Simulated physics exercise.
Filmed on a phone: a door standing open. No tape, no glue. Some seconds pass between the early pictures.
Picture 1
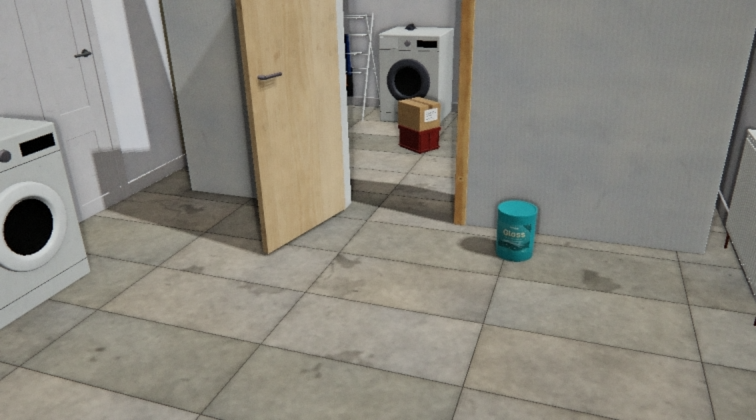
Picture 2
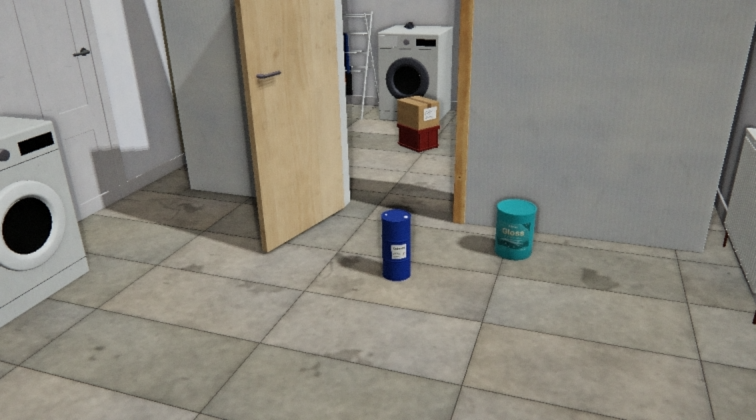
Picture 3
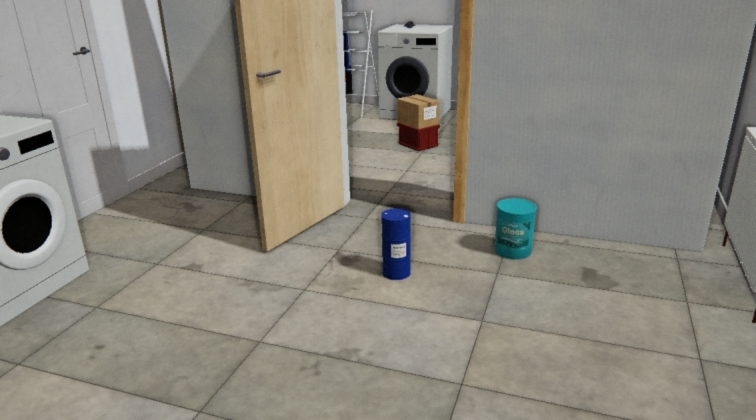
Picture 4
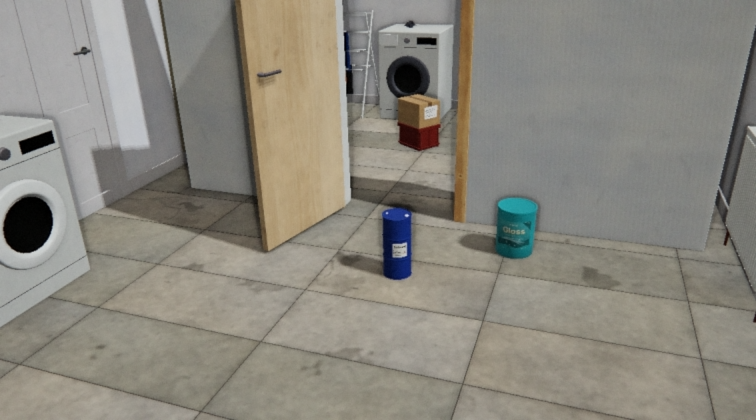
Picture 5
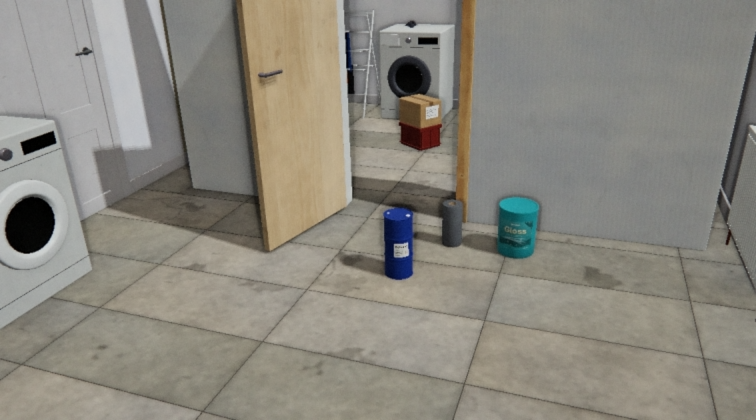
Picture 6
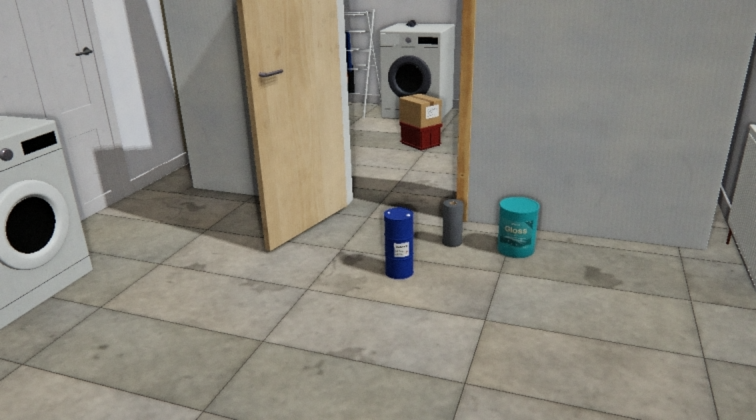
To begin with, a wooden door stands wide open onto a room with a washing machine and stacked boxes, and a turquoise pail sits right of the doorway. A blue canister then appears to its left, and later a grey roll shows up between them, while the door stays still.
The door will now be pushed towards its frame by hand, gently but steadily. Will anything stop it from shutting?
Outcome: The door shuts.
Then, 0.50 s past the last view, door 82° open.
Then, 0.80 s past the last view, door 56° open.
Then, 1.00 s past the last view, door 37° open.
Then, 1.30 s past the last view, door 7° open.
Finally, door 0° open; all 3 still in place. Final places as the last picture's camera would see them, grey roll near (453, 223).
